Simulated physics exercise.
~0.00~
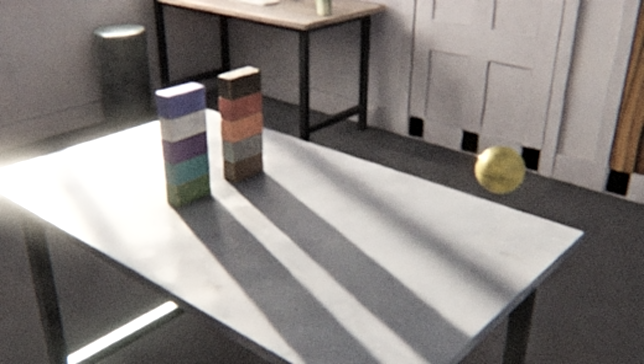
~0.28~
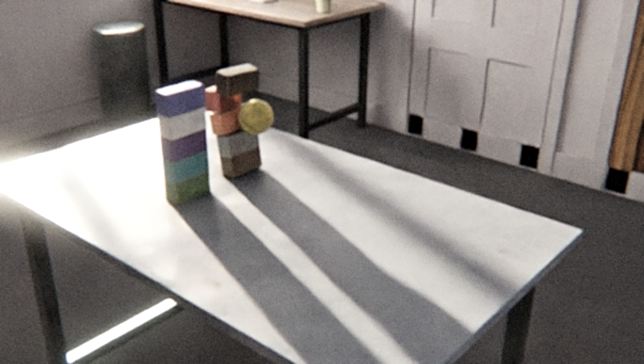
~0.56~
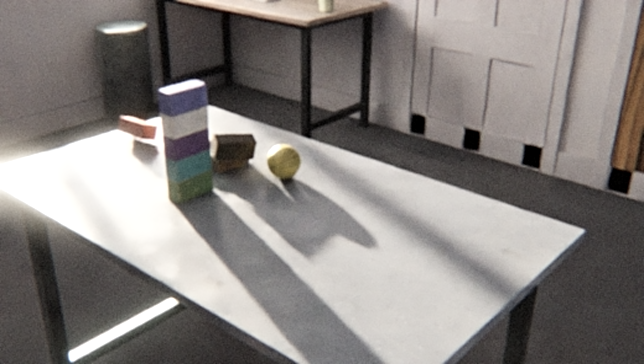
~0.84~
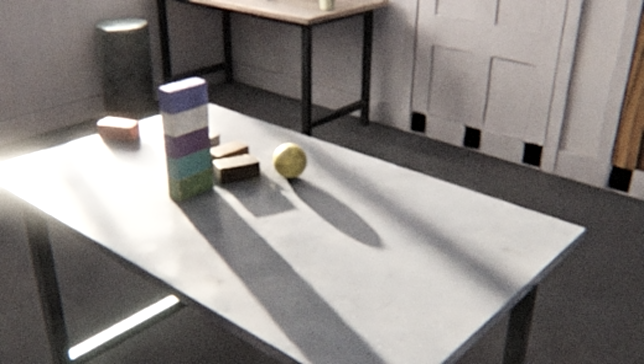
A pale tabletop in a sunlit room is seen from slightly above, with a wooden desk, a dark bin and a white panelled door behind it. Two stacks of coloured blocks stand side by side towards the left, the nearer one blue, white, purple, turquoise and green, the other black, red, orange, grey and brown. A yellow ball flies in from the right and strikes the farther stack, knocking its middle out to the left. The upper blocks drop and the stack collapses. The red block ends up on the far left, dark blocks lie beside the ball, and the nearer stack still stands.
